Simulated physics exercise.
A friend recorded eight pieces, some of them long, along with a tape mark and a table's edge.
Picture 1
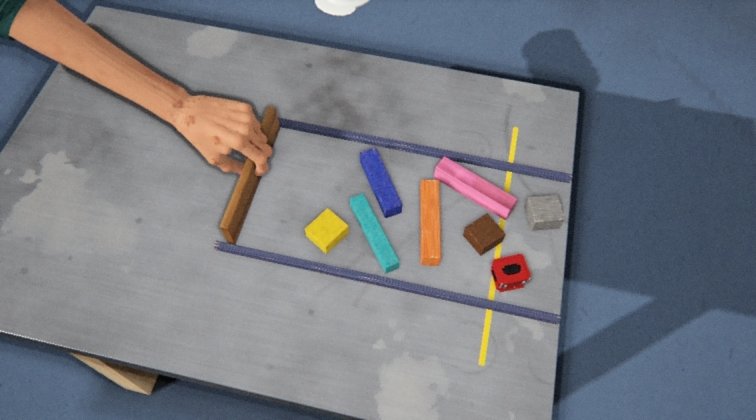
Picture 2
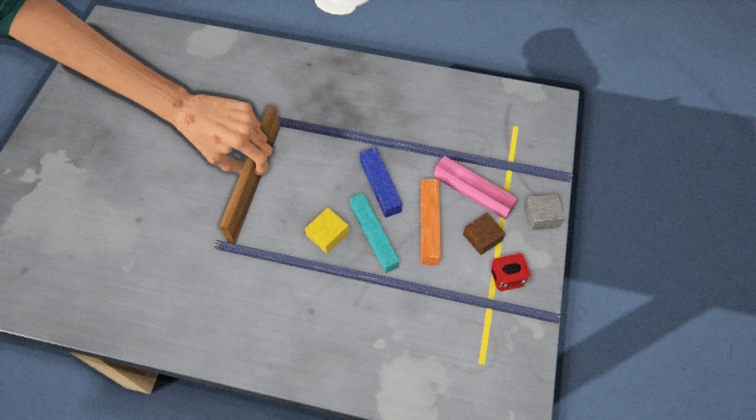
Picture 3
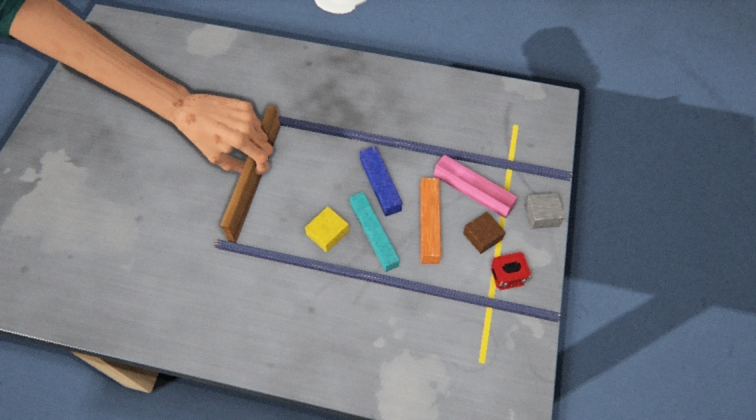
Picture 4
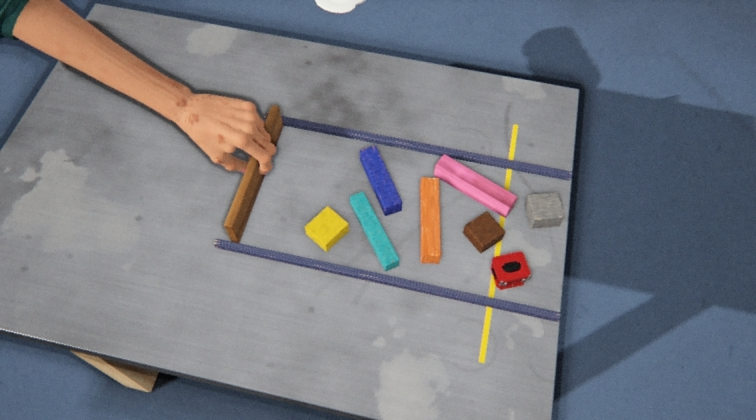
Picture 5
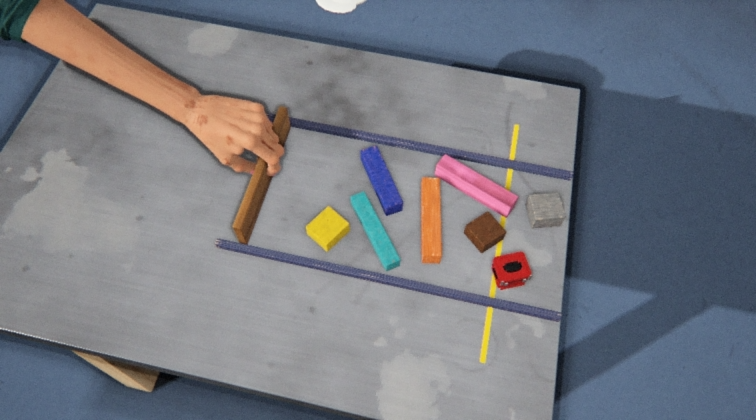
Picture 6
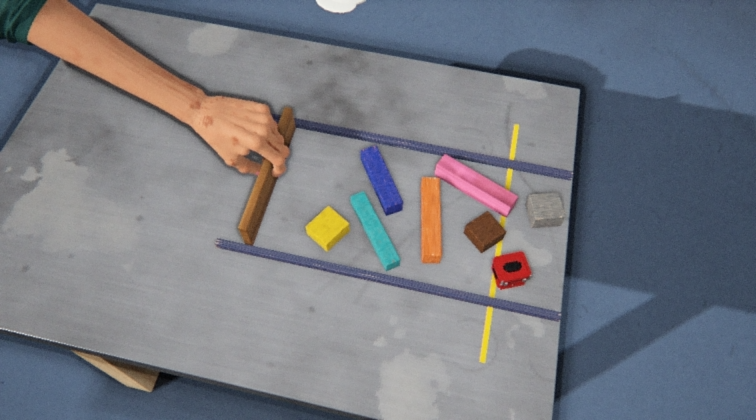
On a grey tabletop, a hand held a wooden board still behind scattered colourful blocks and bars, then slid it slightly to the right between two dark strips, while the pieces stayed put.
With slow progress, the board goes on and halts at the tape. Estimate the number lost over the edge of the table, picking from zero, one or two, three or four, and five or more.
Three or four drop.
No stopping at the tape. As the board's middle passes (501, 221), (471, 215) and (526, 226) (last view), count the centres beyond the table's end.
Past-the-end tally - position 1: 3, position 2: 1, position 3: 5.
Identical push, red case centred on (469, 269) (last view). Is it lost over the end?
Result: It comes off.
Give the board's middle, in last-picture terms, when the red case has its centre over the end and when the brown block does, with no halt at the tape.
First it's close to (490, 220), next close to (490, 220).
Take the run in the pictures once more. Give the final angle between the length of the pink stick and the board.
I'd put it at about 60°.
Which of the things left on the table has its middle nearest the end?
The pink stick finishes closest.
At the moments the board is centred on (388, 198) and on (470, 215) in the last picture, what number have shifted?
At the first place 4, at the second 8.
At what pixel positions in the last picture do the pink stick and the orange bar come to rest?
You'll find the pink stick at roughly (570, 200) and the orange bar at roughly (555, 237).
A little later, none off yet; grey block at rest near (545, 210); red case at rest near (510, 271); brown block at rest near (485, 232).
Next, none off yet; grey block at rest near (545, 210); red case at rest near (510, 271); brown block moving near (492, 232).
Later still, none off yet; grey block tilted well over near (586, 220); red case shifted about its own width near (543, 282); brown block shifted well along near (546, 239).
When it is over, the number that fall off is three or four; down, brown block, red case and grey block.
